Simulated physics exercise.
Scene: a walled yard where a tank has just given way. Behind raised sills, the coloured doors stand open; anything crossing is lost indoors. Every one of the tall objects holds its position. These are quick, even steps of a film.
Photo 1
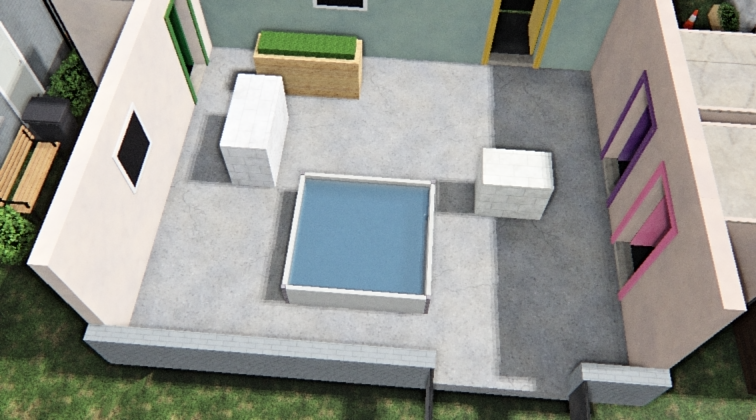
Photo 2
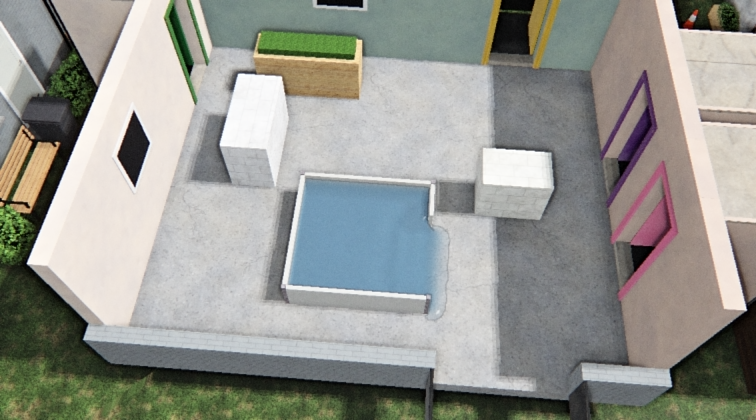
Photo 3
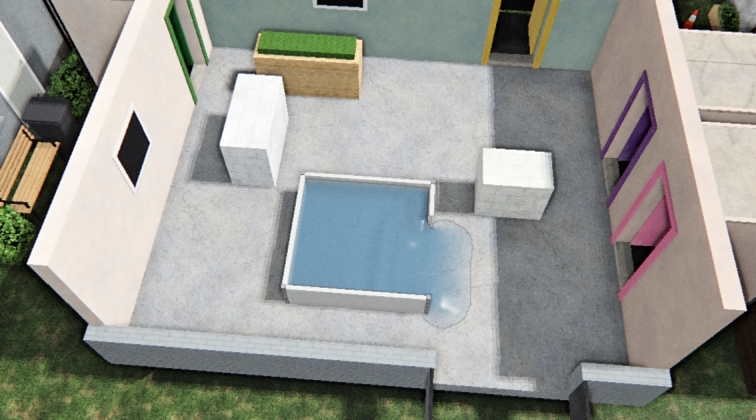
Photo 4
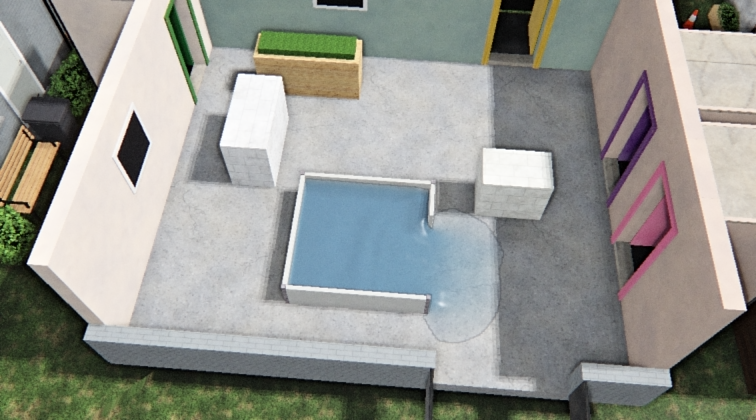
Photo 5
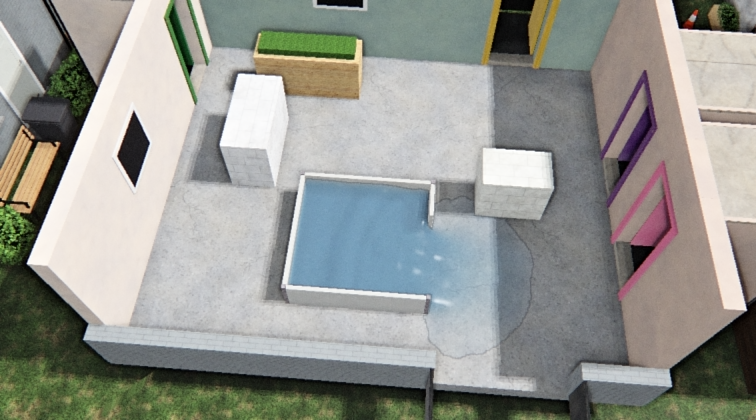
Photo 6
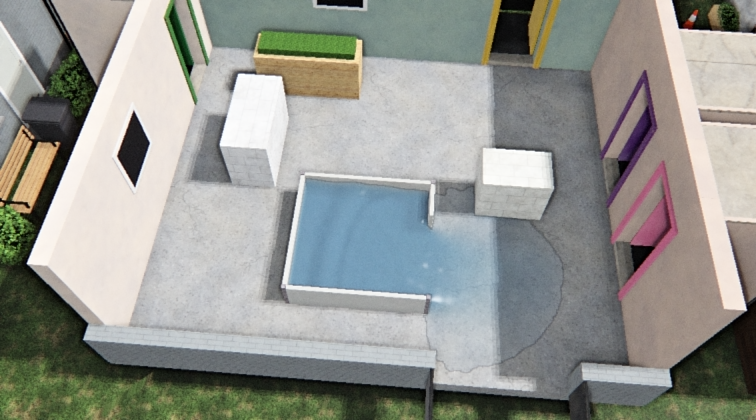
In a walled yard, water pours from the tank's open right side and spreads across the paving.
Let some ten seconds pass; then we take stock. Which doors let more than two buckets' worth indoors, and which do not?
The yellow door does not; the purple door does not; the pink door lets more through; the green door does not.
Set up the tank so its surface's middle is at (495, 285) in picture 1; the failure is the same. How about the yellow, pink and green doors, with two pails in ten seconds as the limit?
Result - yellow: Past the limit; pink: Past the limit; green: Short of the limit.
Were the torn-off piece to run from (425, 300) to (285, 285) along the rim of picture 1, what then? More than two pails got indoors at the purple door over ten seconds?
My guess is that the purple door doesn't reach the threshold.
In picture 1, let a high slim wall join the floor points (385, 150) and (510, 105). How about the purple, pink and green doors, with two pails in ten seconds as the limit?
Here's how it goes: The purple one remains below, the pink one ends up swamped, the green one remains below.
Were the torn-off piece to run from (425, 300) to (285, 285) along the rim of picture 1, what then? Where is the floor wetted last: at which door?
Last: The one in yellow.
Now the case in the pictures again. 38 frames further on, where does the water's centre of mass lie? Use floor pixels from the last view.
It is around (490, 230).
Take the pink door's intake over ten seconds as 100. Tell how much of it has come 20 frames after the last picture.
Around 75 in a hundred.
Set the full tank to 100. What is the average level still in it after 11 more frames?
About 52 %.
A moment on, water covers 20 % of the floor; the yellow door not reached, the purple door not reached, the pink door under two buckets in, the green door not reached.
Next, water covers 20 % of the floor; the yellow door not reached, the purple door wet at the sill, nothing in, the pink door over two buckets in, the green door not reached.
Then, water covers 30 % of the floor; the yellow door not reached, the purple door wet at the sill, nothing in, the pink door far over two buckets in, the green door not reached.
Later, water covers 40 % of the floor; the yellow door wet at the sill, nothing in, the purple door wet at the sill, nothing in, the pink door far over two buckets in, the green door not reached.
In the end, water covers 60 % of the floor; the yellow door wet at the sill, nothing in, the purple door wet at the sill, nothing in, the pink door far over two buckets in, the green door not reached.
